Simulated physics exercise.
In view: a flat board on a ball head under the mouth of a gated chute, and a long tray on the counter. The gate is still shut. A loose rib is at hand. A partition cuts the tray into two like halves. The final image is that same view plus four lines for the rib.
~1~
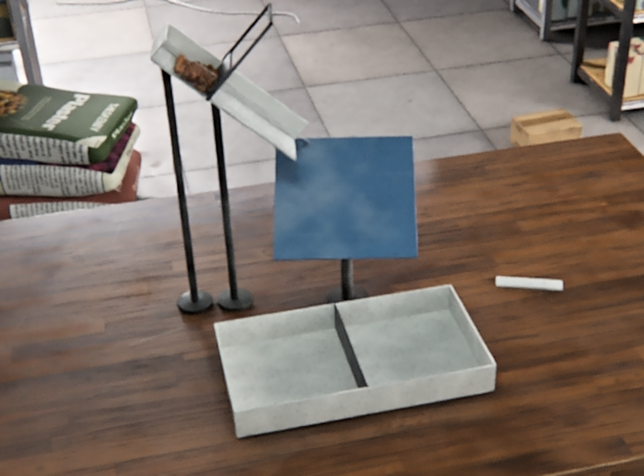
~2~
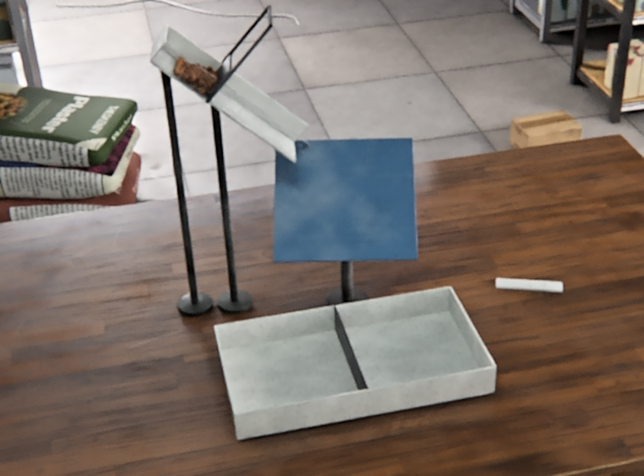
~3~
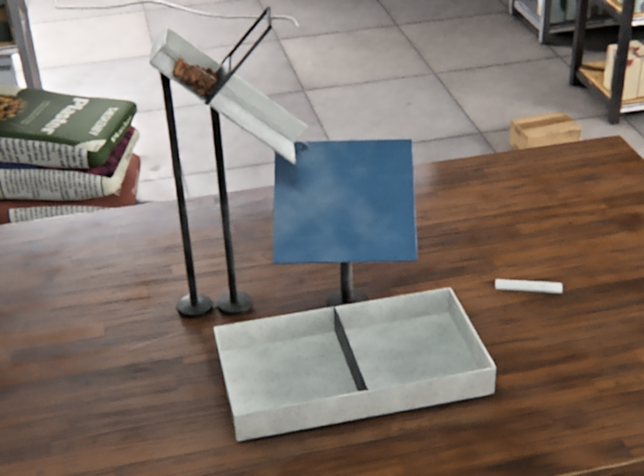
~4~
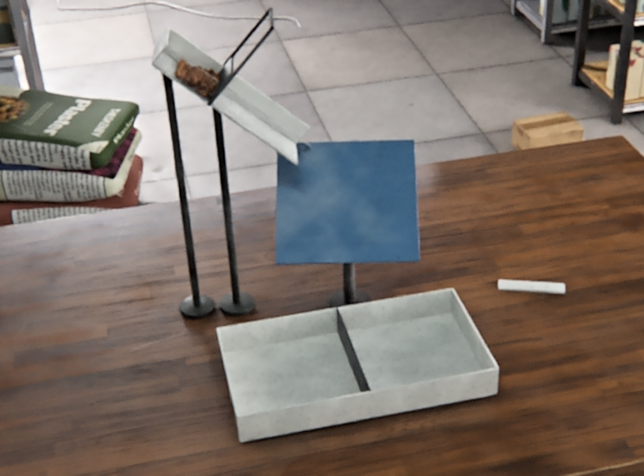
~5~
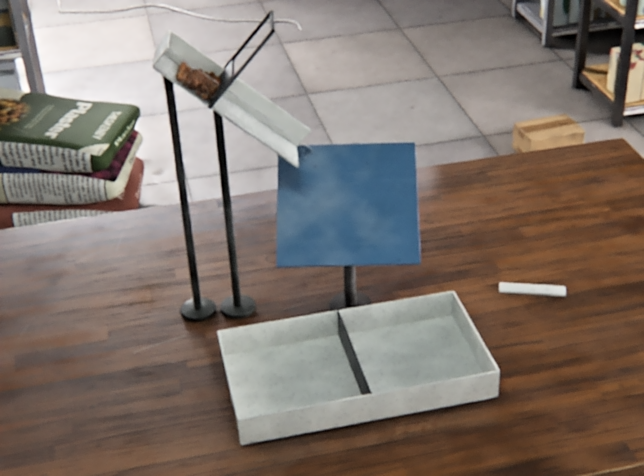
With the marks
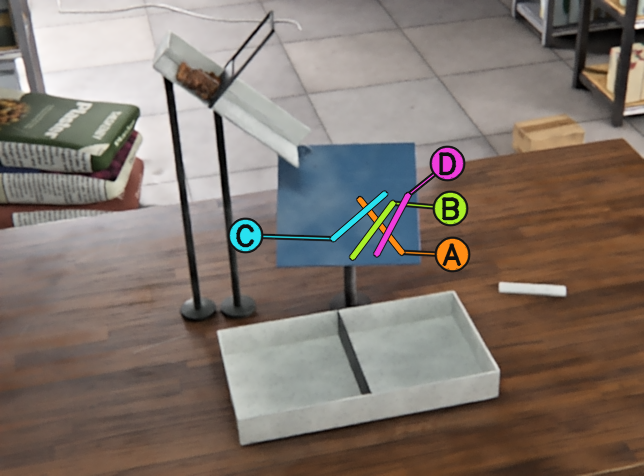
The video shows a pale chute on two black stands, holding small brown pieces behind a gate, above a tilted blue board and a divided tray on a wooden table; nothing moves apart from a very slight shift in the view.
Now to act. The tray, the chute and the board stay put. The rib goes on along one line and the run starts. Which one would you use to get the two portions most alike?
The answer is line D.
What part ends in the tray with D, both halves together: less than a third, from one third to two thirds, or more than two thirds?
Line D gives more than two thirds.
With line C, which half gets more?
Left.
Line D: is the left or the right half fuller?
The right half.
On the marked copy, line A from (359, 199) to (401, 252); line B from (392, 203) to (352, 257); line C from (384, 193) to (333, 238); line D from (407, 195) to (376, 253).
With A, of what is caught, about a tenth in the left half, the larger part in the right.
With B, of what is caught, almost all in the left half, about a tenth in the right.
With C, of what is caught, almost all in the left half, about a tenth in the right.
With D, of what is caught, roughly a third in the left half, roughly two thirds in the right.
